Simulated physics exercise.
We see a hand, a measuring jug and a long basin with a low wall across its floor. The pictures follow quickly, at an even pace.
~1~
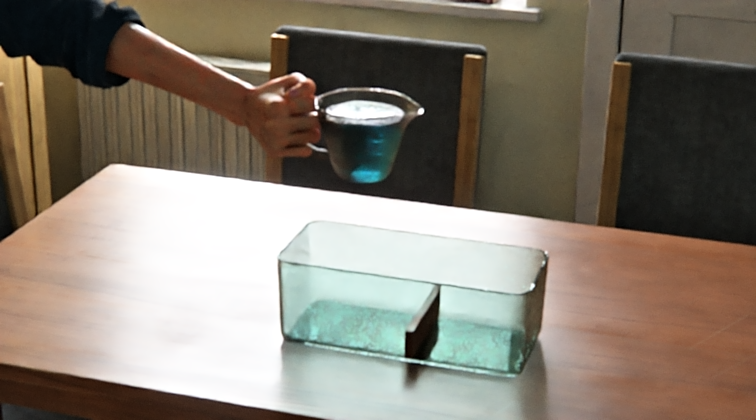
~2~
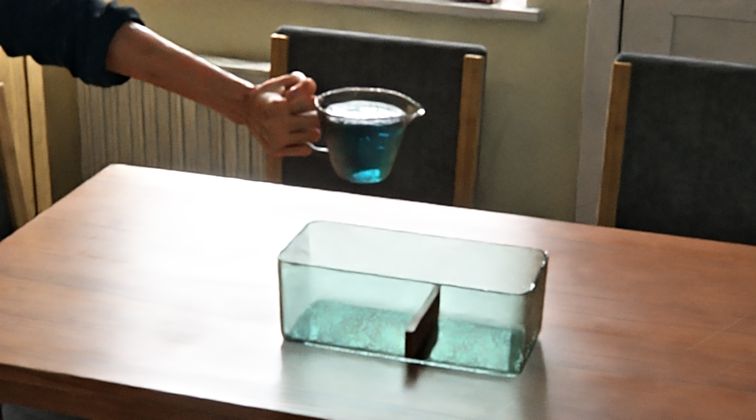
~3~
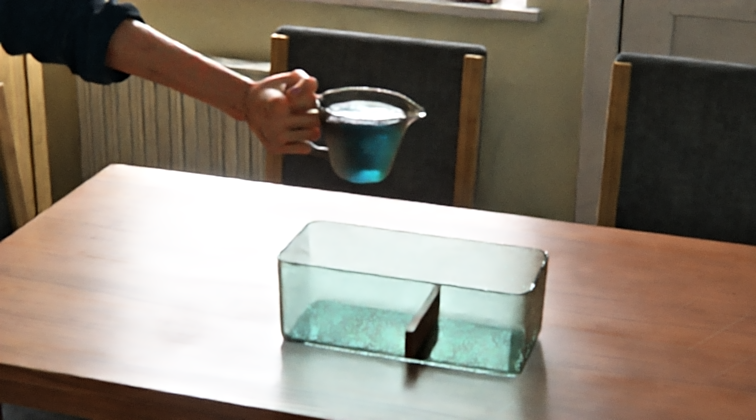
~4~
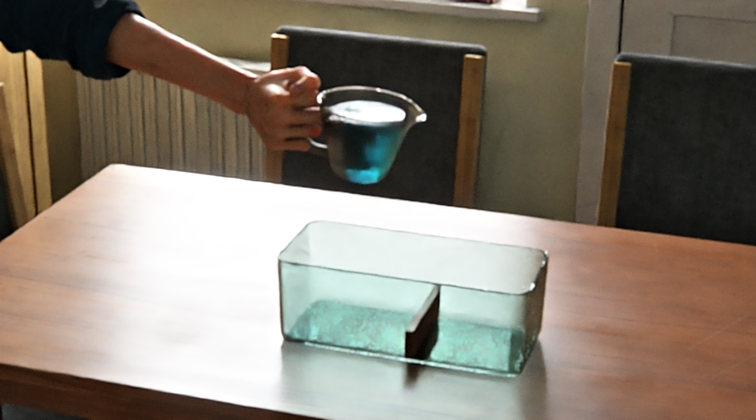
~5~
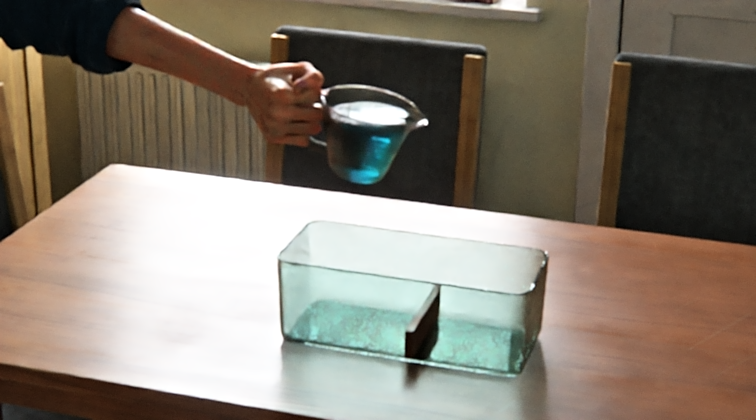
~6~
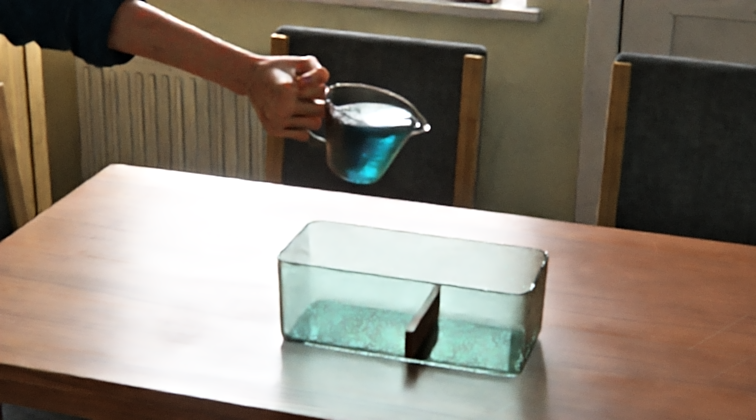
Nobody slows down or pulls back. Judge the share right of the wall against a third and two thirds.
It comes to more than two thirds.
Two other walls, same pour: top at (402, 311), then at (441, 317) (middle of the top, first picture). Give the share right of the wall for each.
The first gives 90 %, the second 75 %.
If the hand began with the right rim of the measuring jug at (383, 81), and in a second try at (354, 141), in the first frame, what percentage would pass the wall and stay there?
Roughly 60 per cent, and 5 per cent.
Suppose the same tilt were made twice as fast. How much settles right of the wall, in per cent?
Close to 85 per cent.
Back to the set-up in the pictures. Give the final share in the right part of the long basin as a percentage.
Close to 90 per cent.
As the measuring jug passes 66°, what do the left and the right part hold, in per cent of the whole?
Some 0 per cent left and 15 right.
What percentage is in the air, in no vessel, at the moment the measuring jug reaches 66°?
Close to 25 per cent.
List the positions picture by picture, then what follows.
In the first picture, tilt 0°; pouring edge (423, 112); surface from (325, 109) to (409, 118); the long basin's rim runs from (293, 240) to (539, 275); the wall's top is at (423, 310).
In the second picture, tilt 1°; pouring edge (423, 112); surface from (324, 108) to (409, 118).
In the third picture, tilt 3°; pouring edge (424, 114); surface from (325, 108) to (409, 119).
In the fourth picture, tilt 6°; pouring edge (426, 118); surface from (328, 108) to (411, 120).
In the fifth picture, tilt 10°; pouring edge (428, 123); surface from (330, 109) to (416, 121).
In the sixth picture, tilt 15°; pouring edge (429, 129); surface from (332, 111) to (421, 125).
A moment on, the measuring jug is tipped part way and 57 per cent is still to pour, 0 is left of the wall and 17 right of it.
Next, the measuring jug is tipped on its side and 8 per cent is still to pour, 3 is left of the wall and 77 right of it.
Then the measuring jug is tipped on its side and 0 per cent is still to pour, 7 is left of the wall and 92 right of it.
Later the measuring jug is tipped on its side and 0 per cent is still to pour, 7 is left of the wall and 92 right of it.
In the end 7 per cent lies left of the wall, 92 right of it and 1 outside.
